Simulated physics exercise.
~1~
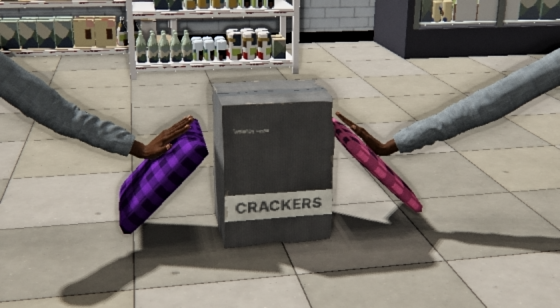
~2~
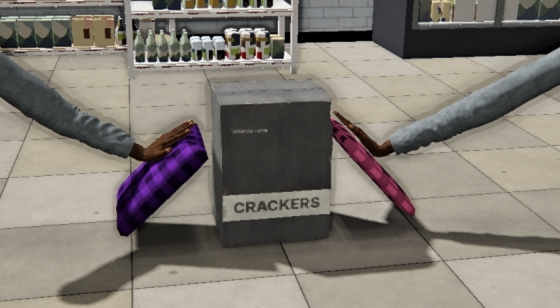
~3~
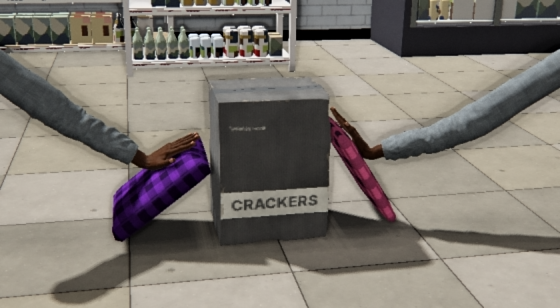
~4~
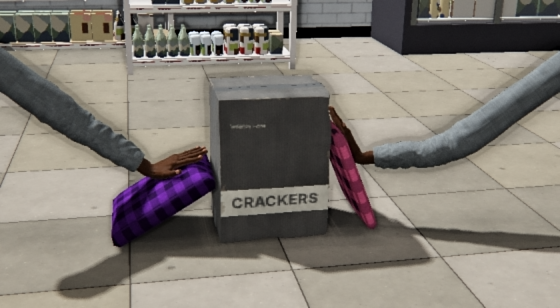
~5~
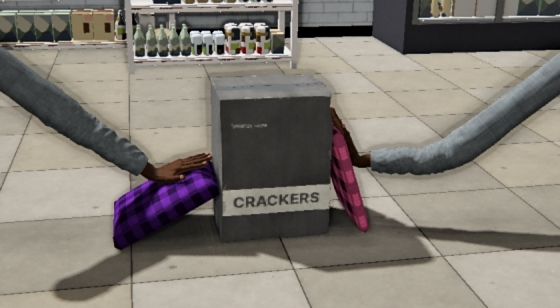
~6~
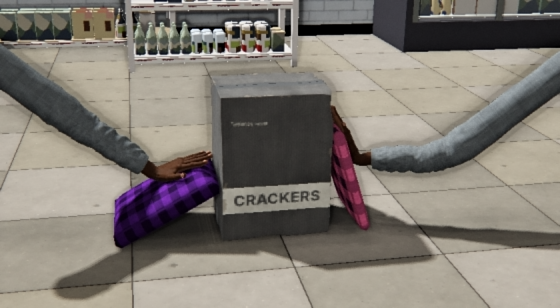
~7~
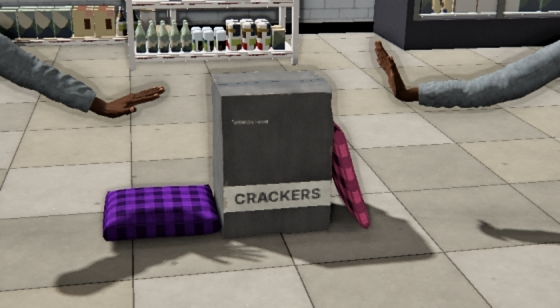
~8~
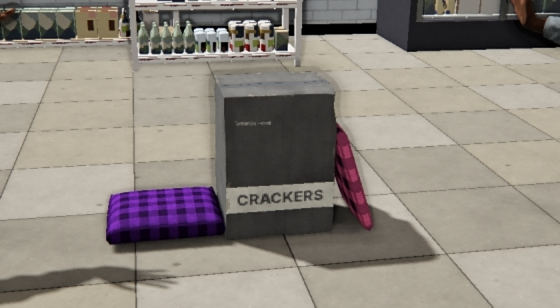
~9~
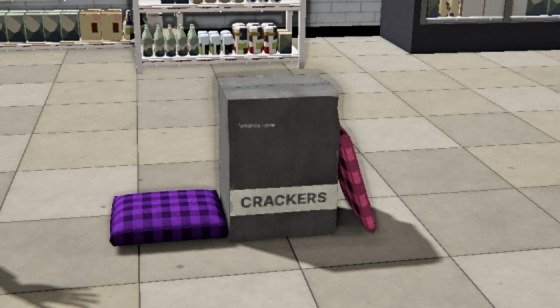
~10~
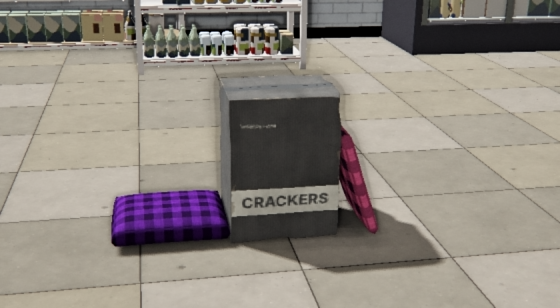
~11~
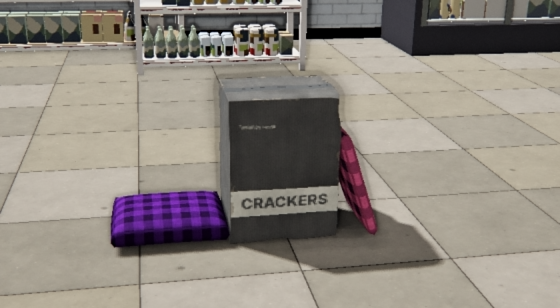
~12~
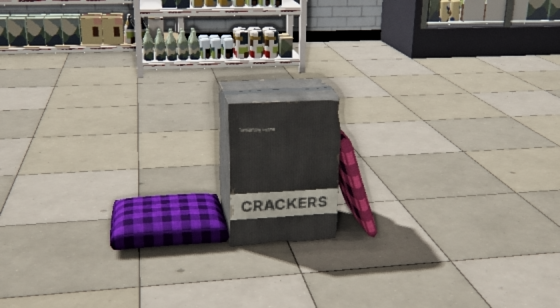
A purple checked cushion and a pink checked seat pad are held by two hands on either side of a grey box marked CRACKERS, on the tiled floor of a shop with stocked shelves behind, seen from the front and slightly above. The hands, in grey sleeves, lower the cushion on the left and bring the pad on the right in against the box. Both hands then let go and draw back out of view. The purple cushion drops flat onto the floor beside the box. The pink pad stays leaning against the right side, and both lie still as the view sways slightly.
